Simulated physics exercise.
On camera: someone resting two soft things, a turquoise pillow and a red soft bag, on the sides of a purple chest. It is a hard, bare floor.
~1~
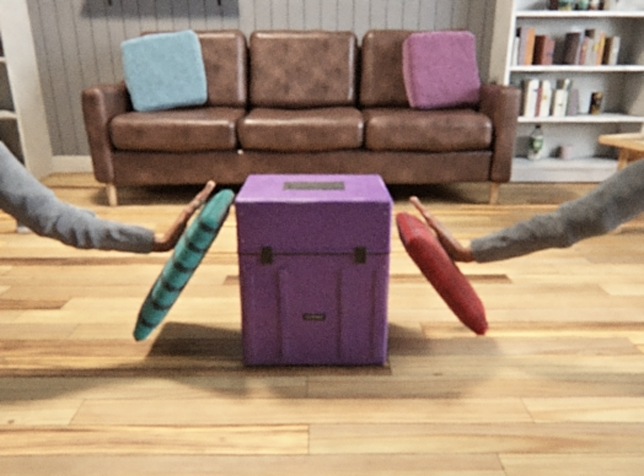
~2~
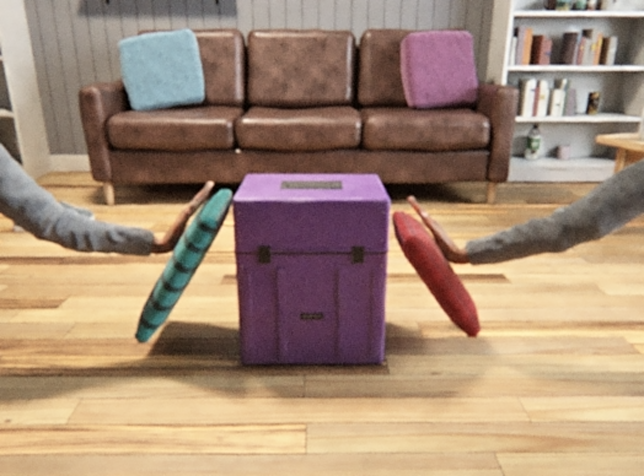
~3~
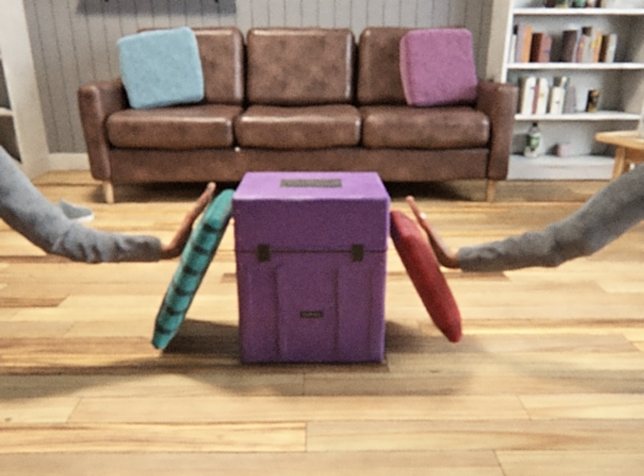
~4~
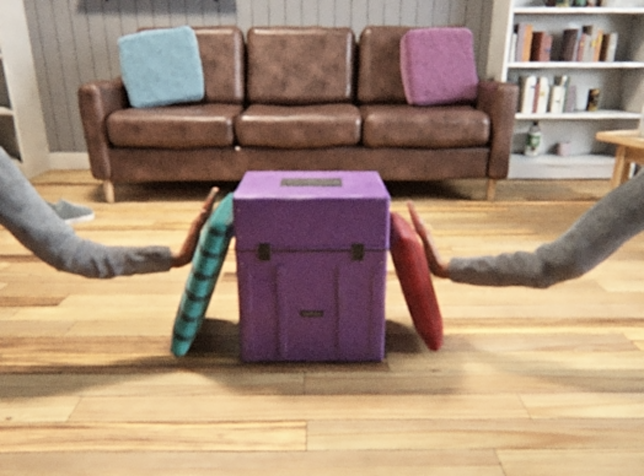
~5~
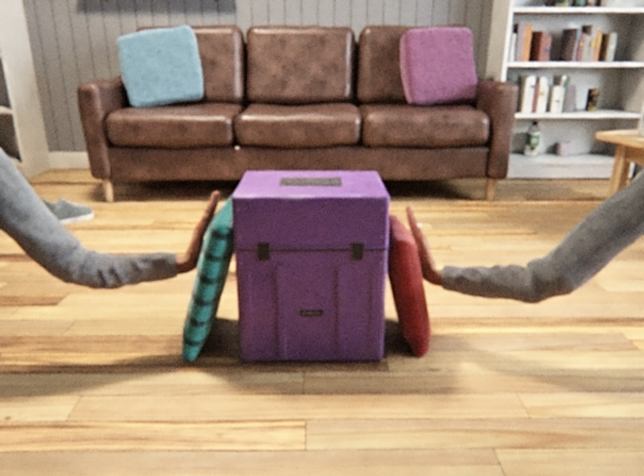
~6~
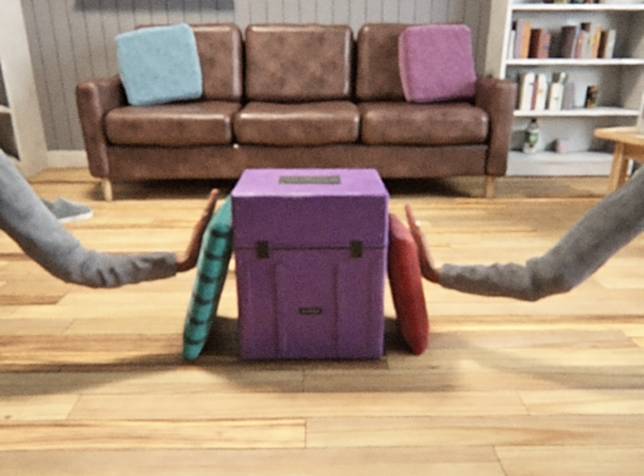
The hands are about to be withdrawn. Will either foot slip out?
As it turns out, the turquoise pillow remains propped up. The red soft bag keeps leaning.
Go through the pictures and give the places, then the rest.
Pillow foot (139, 337), head (212, 222); soft bag foot (482, 332), head (413, 242), in the first frame.
Pillow foot (141, 339); soft bag foot (474, 334), in the second frame.
Pillow foot (158, 345); soft bag foot (456, 339), in the third frame.
Pillow foot (177, 353); soft bag foot (435, 348), in the fourth frame.
Pillow foot (189, 358); soft bag foot (421, 353), in the fifth frame.
Pillow foot (190, 357), head (221, 227), almost upright; soft bag foot (419, 351), head (399, 242), almost upright, in the sixth frame.
Then, 0.44 s past the final frame, pillow still up near (214, 275); soft bag still up near (403, 281).
When it is over, pillow still up near (214, 275); soft bag still up near (403, 281). The turquoise pillow keeps leaning and the red soft bag holds its lean.
